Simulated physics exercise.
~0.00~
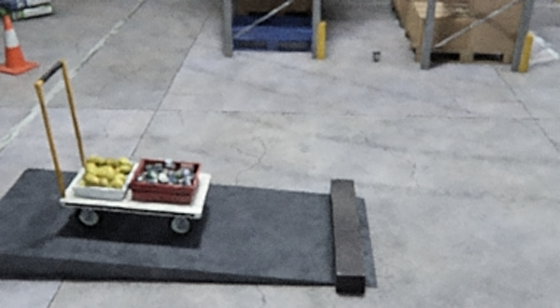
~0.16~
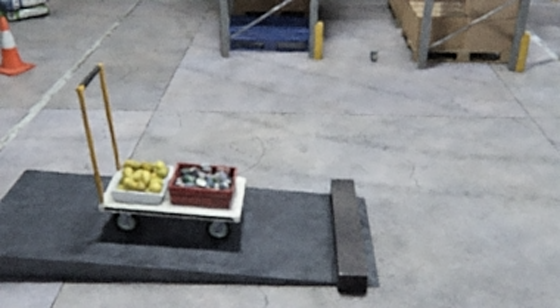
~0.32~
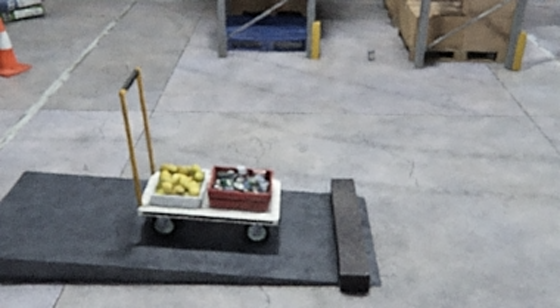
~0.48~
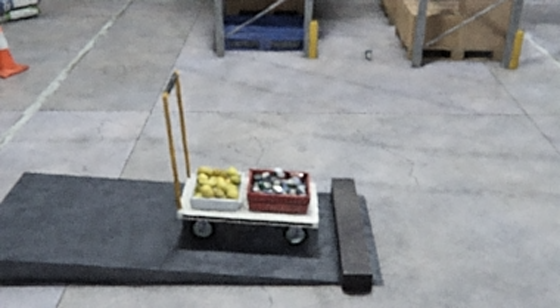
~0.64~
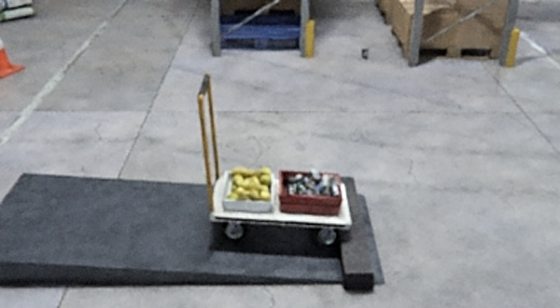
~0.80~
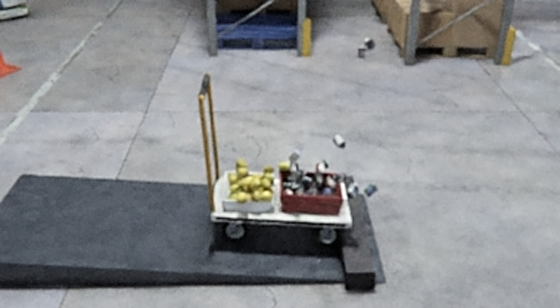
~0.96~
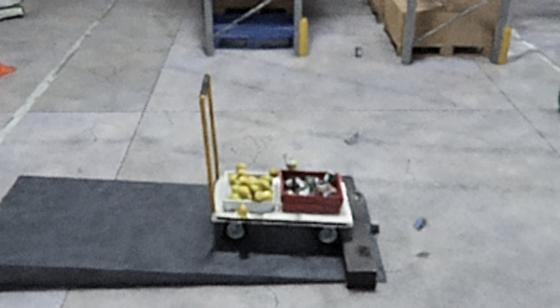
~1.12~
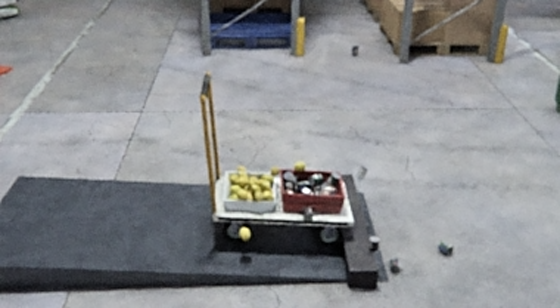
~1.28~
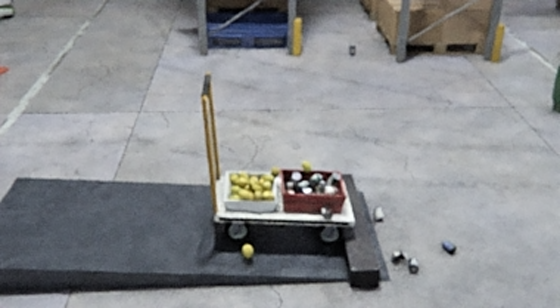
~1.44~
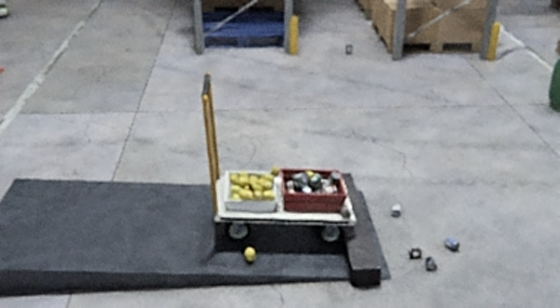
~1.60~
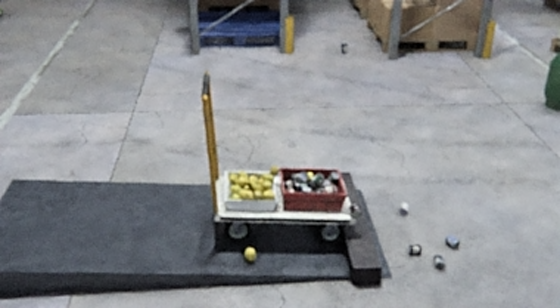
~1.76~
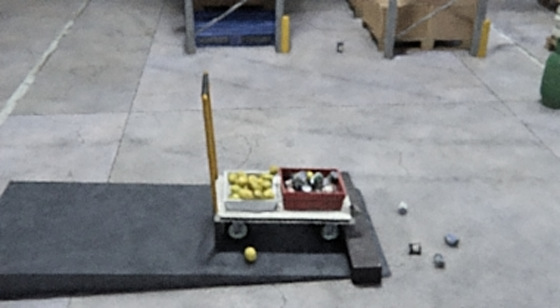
On a grey concrete warehouse floor, seen from slightly above and from the side, a platform trolley with an upright orange handle stands on a dark ramp, with racking and pallets behind. It carries a white basket of yellow fruit on the left and a red basket of small tins on the right. The trolley rolls steadily right and stops abruptly against a dark kerb. Several tins fly out of the red basket over the kerb, while the yellow pieces jostle and a few leave theirs. The tins scatter and settle on the floor, most goods remaining in both baskets.
